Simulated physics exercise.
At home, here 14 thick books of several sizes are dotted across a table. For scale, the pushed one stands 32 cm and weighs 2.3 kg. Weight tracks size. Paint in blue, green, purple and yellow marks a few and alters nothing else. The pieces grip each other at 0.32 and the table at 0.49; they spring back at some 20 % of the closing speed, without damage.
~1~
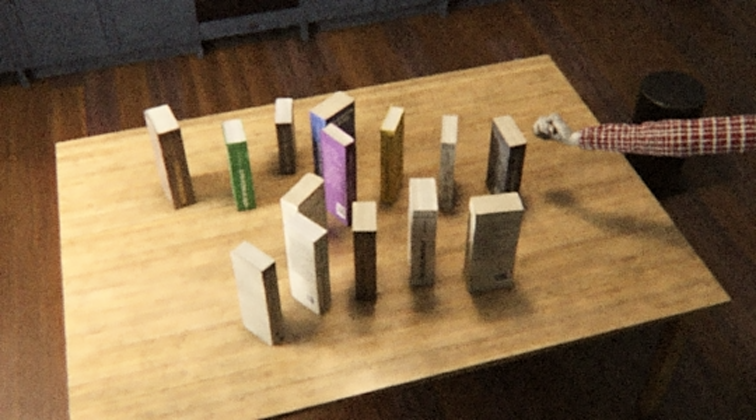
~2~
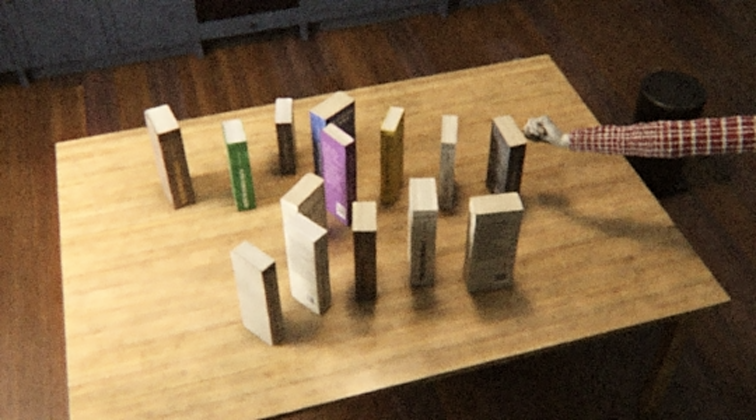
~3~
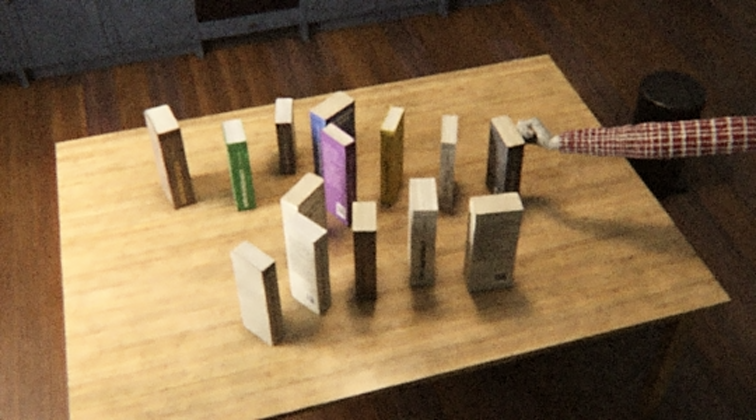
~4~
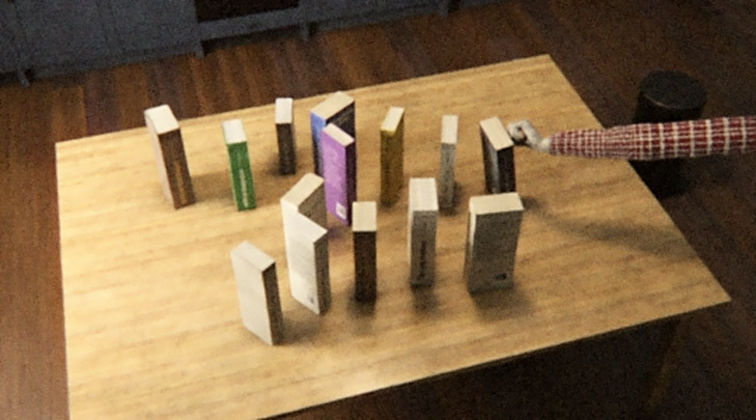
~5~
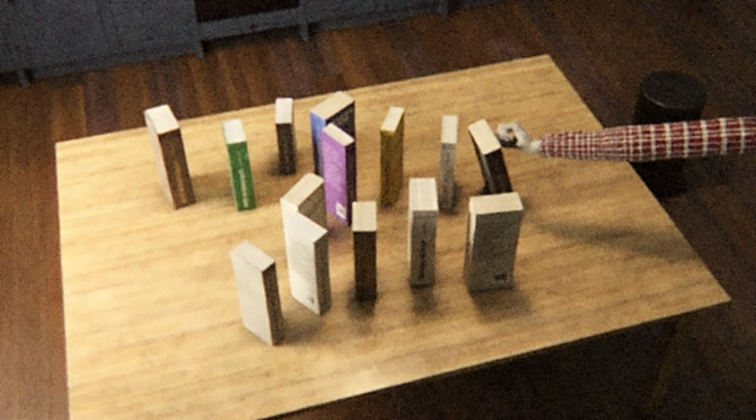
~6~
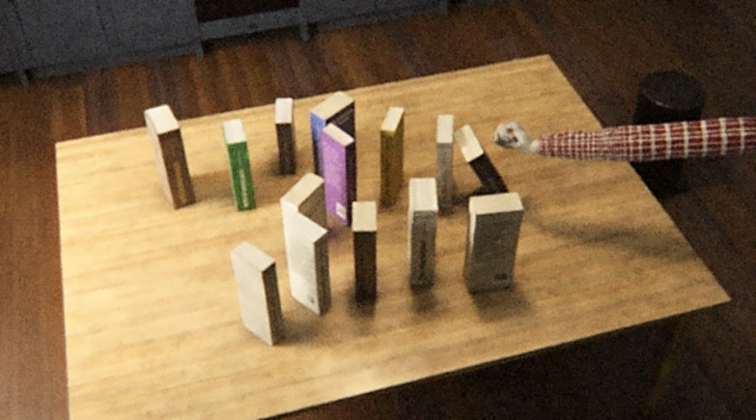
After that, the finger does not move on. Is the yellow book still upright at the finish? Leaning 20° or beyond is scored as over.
No.
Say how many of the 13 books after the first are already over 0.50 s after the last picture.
I make it 3 by that time.
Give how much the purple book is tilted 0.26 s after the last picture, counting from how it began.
Near 0 degrees from where it started.
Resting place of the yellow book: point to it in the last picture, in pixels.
It stops roughly at (339, 173).
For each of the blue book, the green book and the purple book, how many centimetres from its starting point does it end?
Shift in cm - blue: 30; green: 0; purple: 0.
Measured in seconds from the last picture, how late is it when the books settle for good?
At about 1.0 s.
Then, 0.26 s on from the sixth picture, 1 of the 13 other books over; yellow book tipped 6°.
Then, 0.50 s on from the sixth picture, 3 of the 13 other books over; yellow book tipped 48°; blue book tipped 24°.
Then, 0.70 s on from the sixth picture, 4 of the 13 other books over; yellow book tipped 70°; blue book lying flat.
Finally, 4 of the 13 other books over; yellow book tipped 75°; blue book lying flat; green book unmoved. Nine left standing. Seen by the last camera, middles, yellow book near (339, 173), blue book near (300, 137).
